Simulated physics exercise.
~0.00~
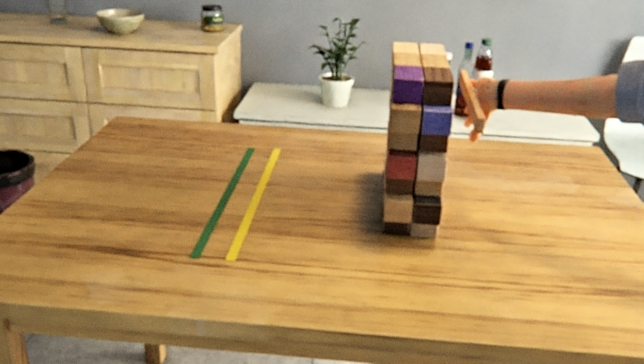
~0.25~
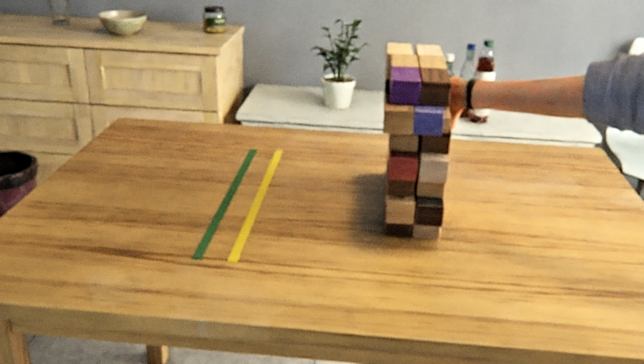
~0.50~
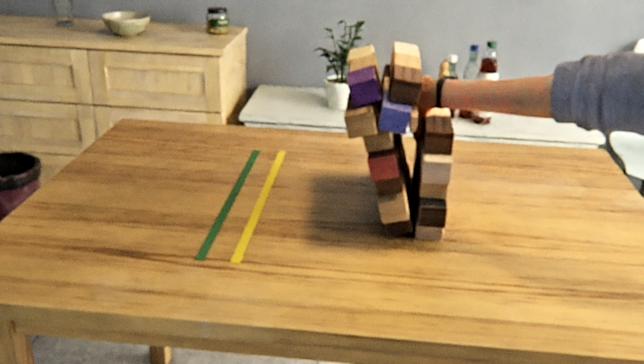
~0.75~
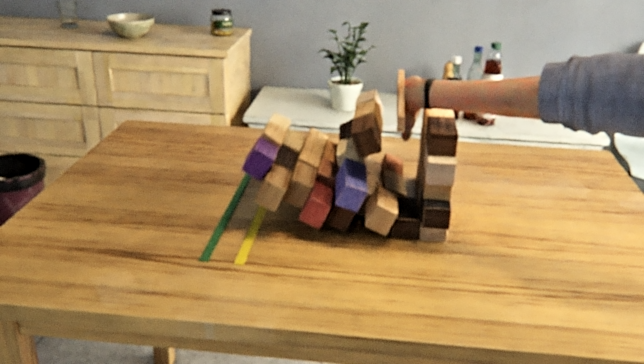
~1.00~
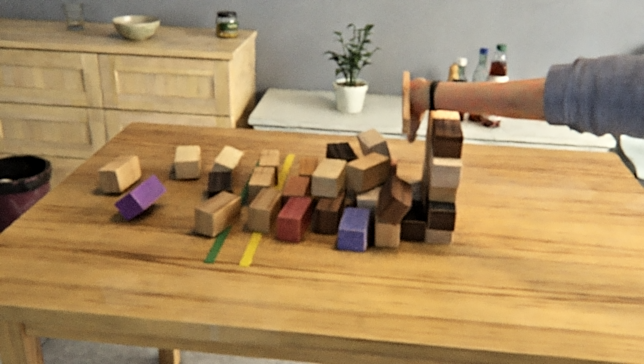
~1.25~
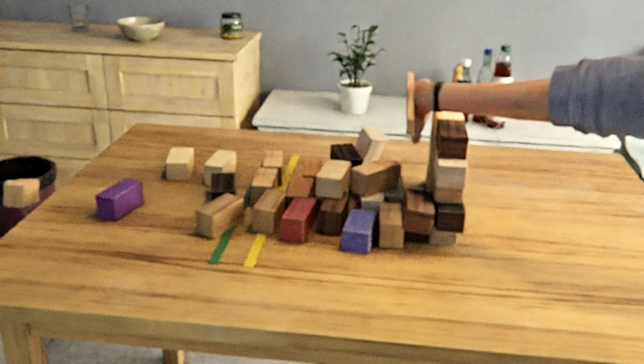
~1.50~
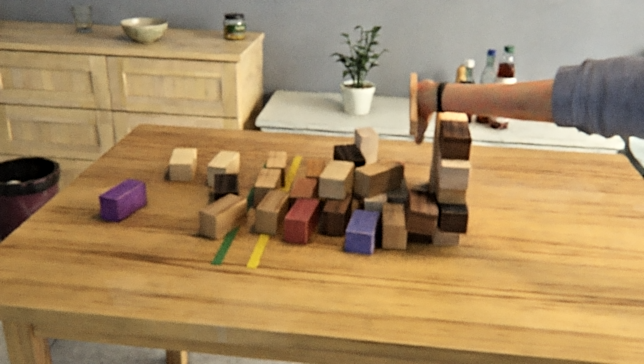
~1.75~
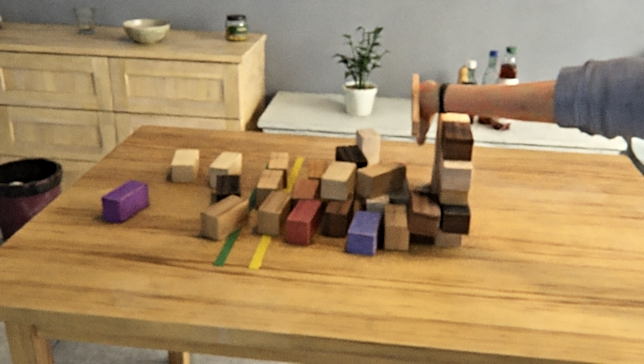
A hand pushes a wooden strip into a block tower, which topples left across the table.
